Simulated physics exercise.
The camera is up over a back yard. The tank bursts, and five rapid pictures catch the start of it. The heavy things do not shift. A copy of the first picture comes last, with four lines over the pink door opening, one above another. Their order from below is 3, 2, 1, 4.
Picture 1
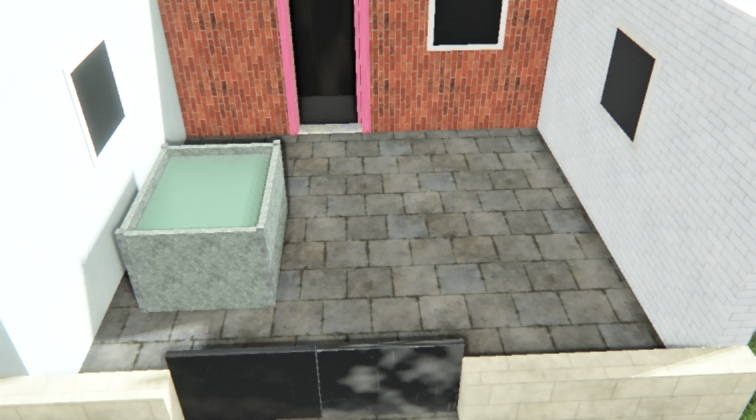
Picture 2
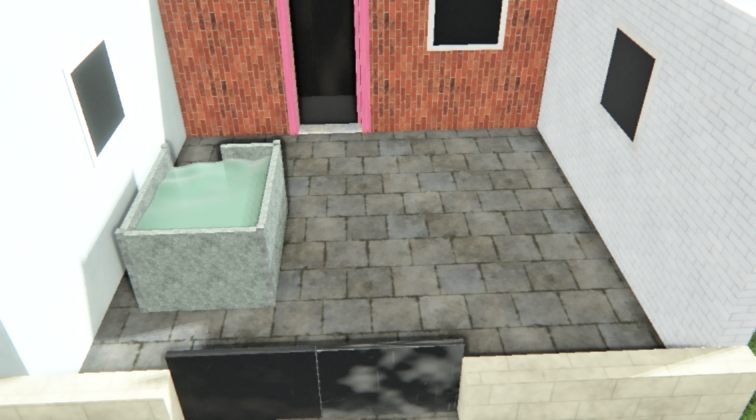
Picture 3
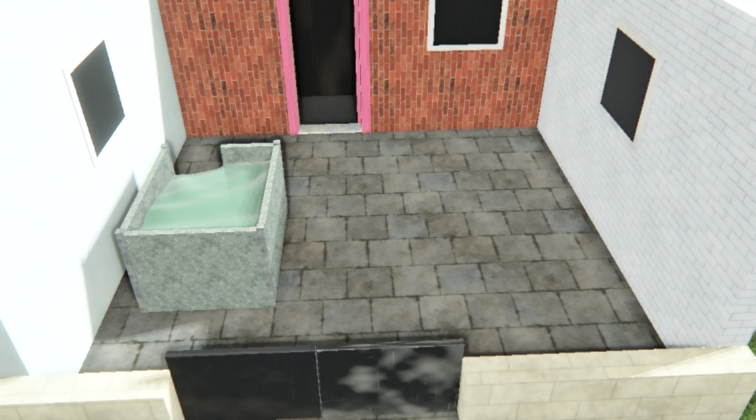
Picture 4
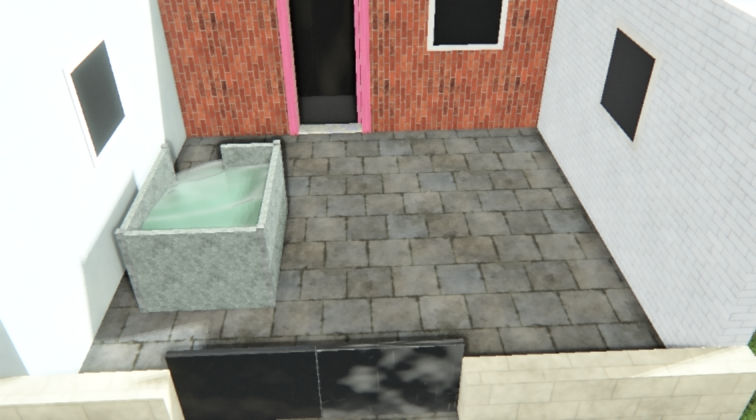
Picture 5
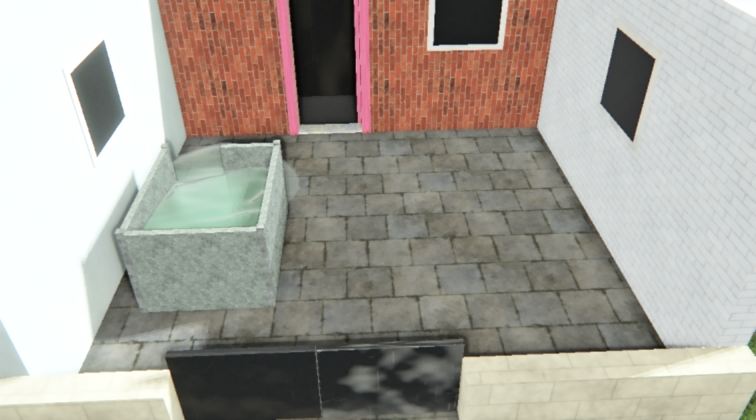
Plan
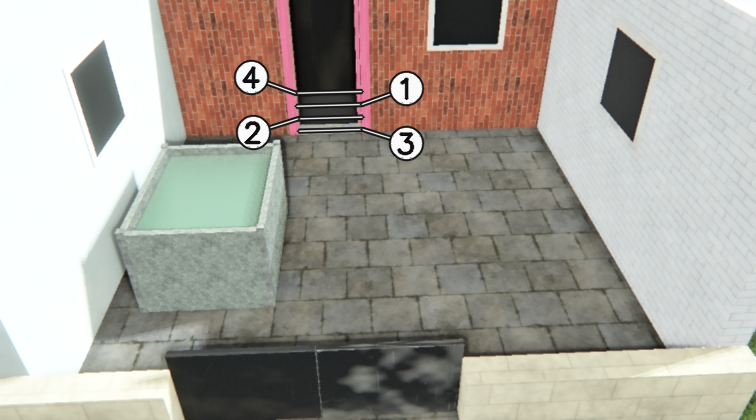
To begin with, a stone tank full of still, pale green water stands at the left of a paved yard, near a pink-framed doorway. Part of its back wall is gone, and the water dips and sinks lower inside. Then a thin sheet of water shows on the paving behind the tank's right side.
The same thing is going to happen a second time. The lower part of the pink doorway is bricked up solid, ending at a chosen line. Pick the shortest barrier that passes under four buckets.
Use mark 2.
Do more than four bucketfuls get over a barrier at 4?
No, not at all.
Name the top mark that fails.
Here it is mark 3.
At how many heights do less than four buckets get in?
Three of the four.
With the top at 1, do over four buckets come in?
No.
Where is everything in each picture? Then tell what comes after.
Water in the tank at rest, its middle at (209, 191); foot of the pink doorway at (331, 133); shut gate at (318, 359), in the first picture.
Water covers 1 % of the ground, its front hidden from here, in the second picture.
Water covers 3 % of the ground, its front hidden from here, in the third picture.
Water covers 6 % of the ground, its front hidden from here, in the fourth picture.
Front seen at (218, 146), 10 % of the ground wet, in the fifth picture.
On the marked copy, 1 at (329, 105); 2 at (330, 118); 3 at (330, 130); 4 at (328, 92); from the bottom up 3, 2, 1, 4.
If 1 is chosen, nothing gets over.
If 2 is chosen, nothing gets over.
If 3 is chosen, about 9 bucketfuls get in.
If 4 is chosen, nothing gets over.
